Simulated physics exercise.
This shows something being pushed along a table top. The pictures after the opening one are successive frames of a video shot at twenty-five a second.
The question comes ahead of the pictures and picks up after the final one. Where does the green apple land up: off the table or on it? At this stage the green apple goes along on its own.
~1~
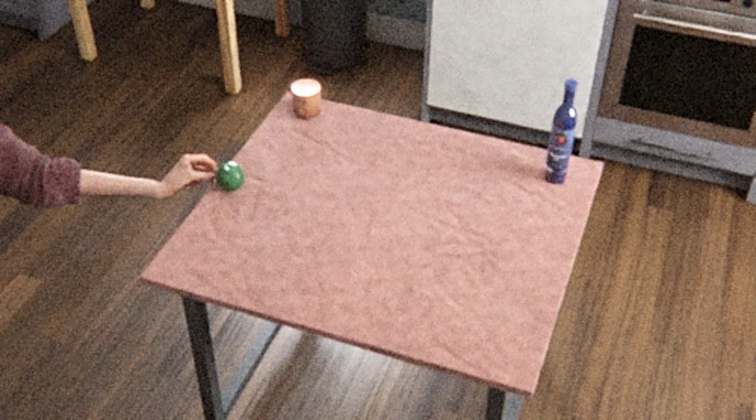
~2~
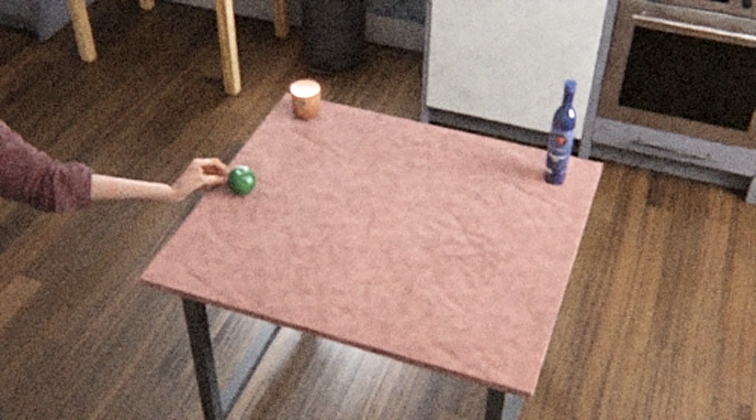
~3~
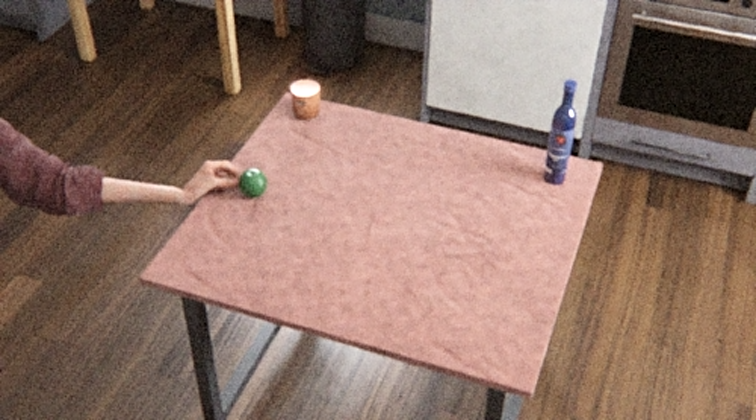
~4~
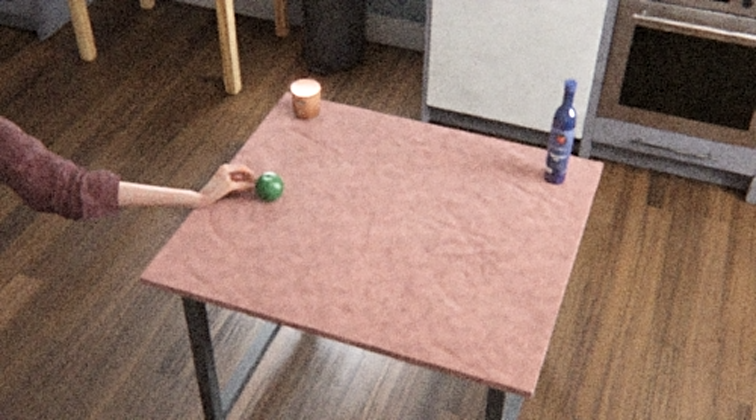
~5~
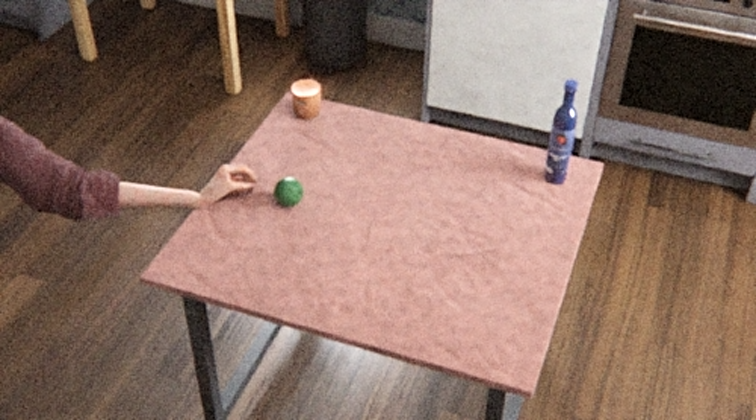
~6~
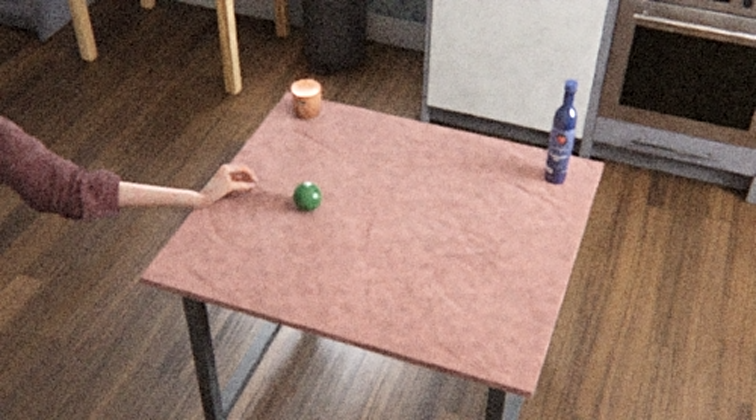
My bet is it quits the table.
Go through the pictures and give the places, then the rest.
In the first picture, under the hand; green apple (230, 177).
In the second picture, under the hand; green apple (242, 181).
In the third picture, under the hand; green apple (253, 183).
In the fourth picture, green apple (269, 187).
In the fifth picture, green apple (289, 192) displaced about its own width.
In the sixth picture, green apple (307, 197) displaced about its own width.
Then, 0.20 s past the last view, green apple displaced well along near (401, 221).
Then, 0.60 s past the last view, green apple now off the table.
Then, 0.90 s past the last view, things are still on the move.
Then, 1.20 s past the last view, as before.
Finally, off the table, green apple.
